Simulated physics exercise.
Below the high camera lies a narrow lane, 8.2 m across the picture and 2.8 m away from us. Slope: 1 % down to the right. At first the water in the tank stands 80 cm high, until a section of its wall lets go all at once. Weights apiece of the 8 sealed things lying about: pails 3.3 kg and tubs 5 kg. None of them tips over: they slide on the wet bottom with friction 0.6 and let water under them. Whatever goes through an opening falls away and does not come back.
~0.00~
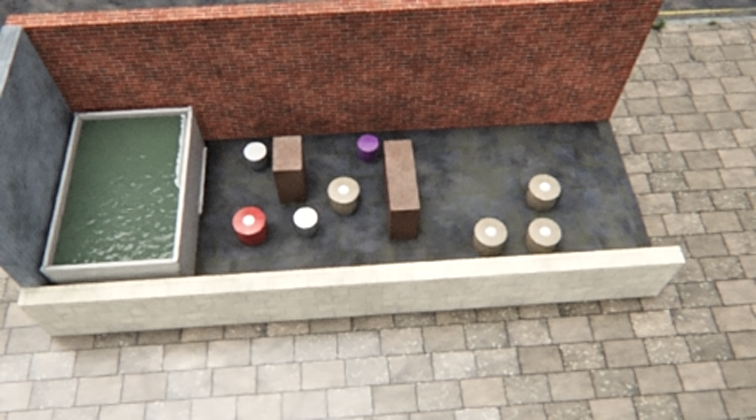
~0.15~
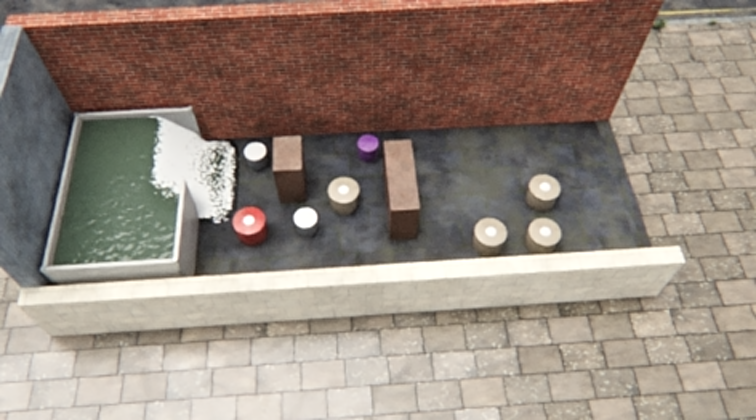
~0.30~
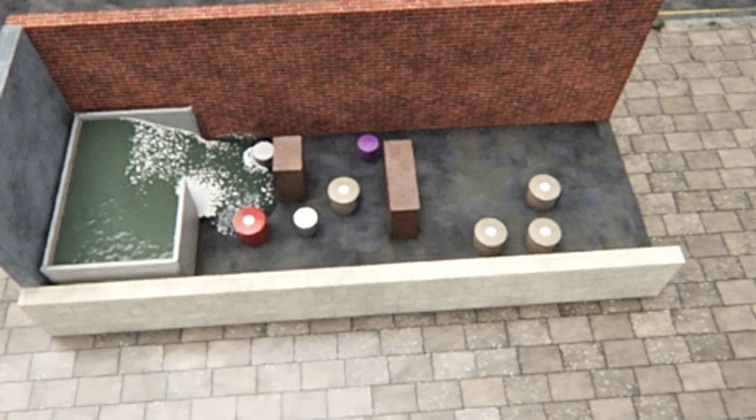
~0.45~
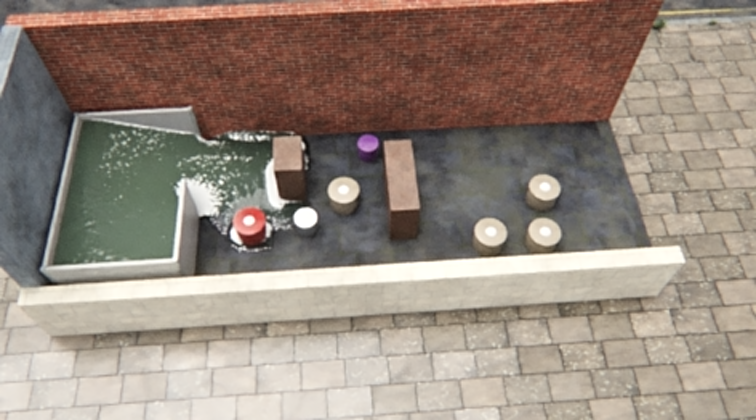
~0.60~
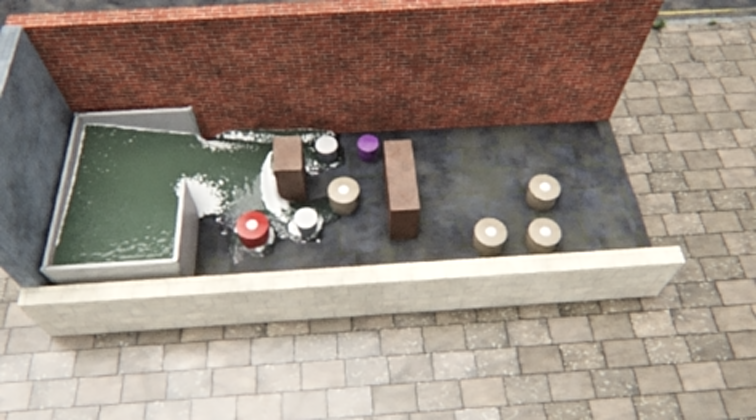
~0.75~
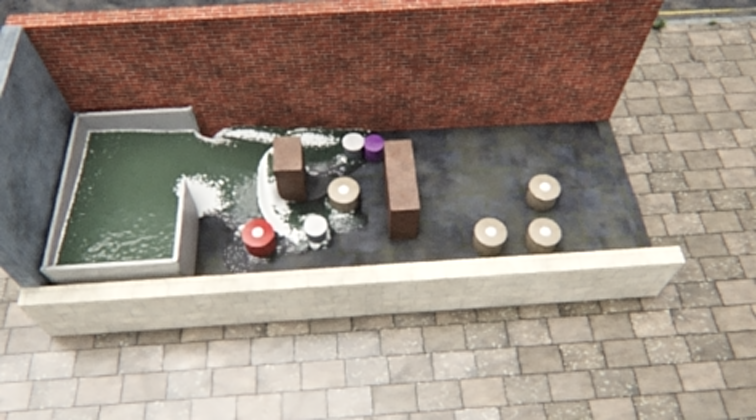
Water pours from the tank, spreads right around the blocks, and pushes several small cylinders along.
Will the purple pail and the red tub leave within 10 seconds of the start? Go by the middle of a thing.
Short answer: Purple pail goes free, red tub is still held.
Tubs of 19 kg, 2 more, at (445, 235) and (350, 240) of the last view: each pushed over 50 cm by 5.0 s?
First one stays within it, second one goes beyond it.
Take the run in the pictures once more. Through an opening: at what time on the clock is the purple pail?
2.5 s or so.
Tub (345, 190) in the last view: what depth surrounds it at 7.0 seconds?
I'd say some 10 cm.
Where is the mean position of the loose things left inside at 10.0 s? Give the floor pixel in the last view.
It works out to somewhere near (383, 262) on the floor.
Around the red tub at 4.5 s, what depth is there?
Close to 9 centimetres.
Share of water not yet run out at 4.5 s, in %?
Around 78 per cent of the water is still in there.
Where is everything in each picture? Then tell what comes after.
The purple pail at (368, 143) rests on the ground; the red tub at (249, 221) rests on the ground; 3.8 m2 under water; 0 of 8 have shifted, in the first picture.
The purple pail at (368, 143), on the bottom; the red tub at (249, 221) rests on the ground; water covers 4.7 m2; 0 of 8 have shifted, in the second picture.
The purple pail at (368, 143), on the bottom; the red tub at (249, 221) rests on the ground; 5.6 m2 under water; 1 of 8 have shifted, in the third picture.
The purple pail at (368, 143) rests on the ground; the red tub at (249, 221), on the bottom; 6.4 m2 under water; 1 of 8 have shifted, in the fourth picture.
The purple pail at (368, 143), on the bottom; the red tub at (252, 225) rests on the ground, 9 cm from its start; water covers 7.2 m2; 2 of 8 have shifted, in the fifth picture.
The purple pail at (374, 143), on the bottom, 9 cm from its start; the red tub at (258, 233) rests on the ground, 24 cm from its start; water covers 8.0 m2; 4 of 8 have shifted, in the sixth picture.
After 2.0 s the purple pail is near (563, 171), 3.0 m from its start, aground; the red tub is near (261, 265), 0.8 m from its start, afloat; 0 of 8 are out; 3 afloat.
After 4.5 s the purple pail has gone out; the red tub is near (212, 208), 0.6 m from its start, afloat; 6 of 8 are out; 2 afloat.
After 7.0 s the purple pail has gone out; the red tub is near (263, 228), 0.3 m from its start, afloat; 6 of 8 are out; 2 afloat.
After 10.0 s the purple pail has gone out; the red tub is near (265, 247), 0.5 m from its start, afloat; 6 of 8 are out; 2 afloat.
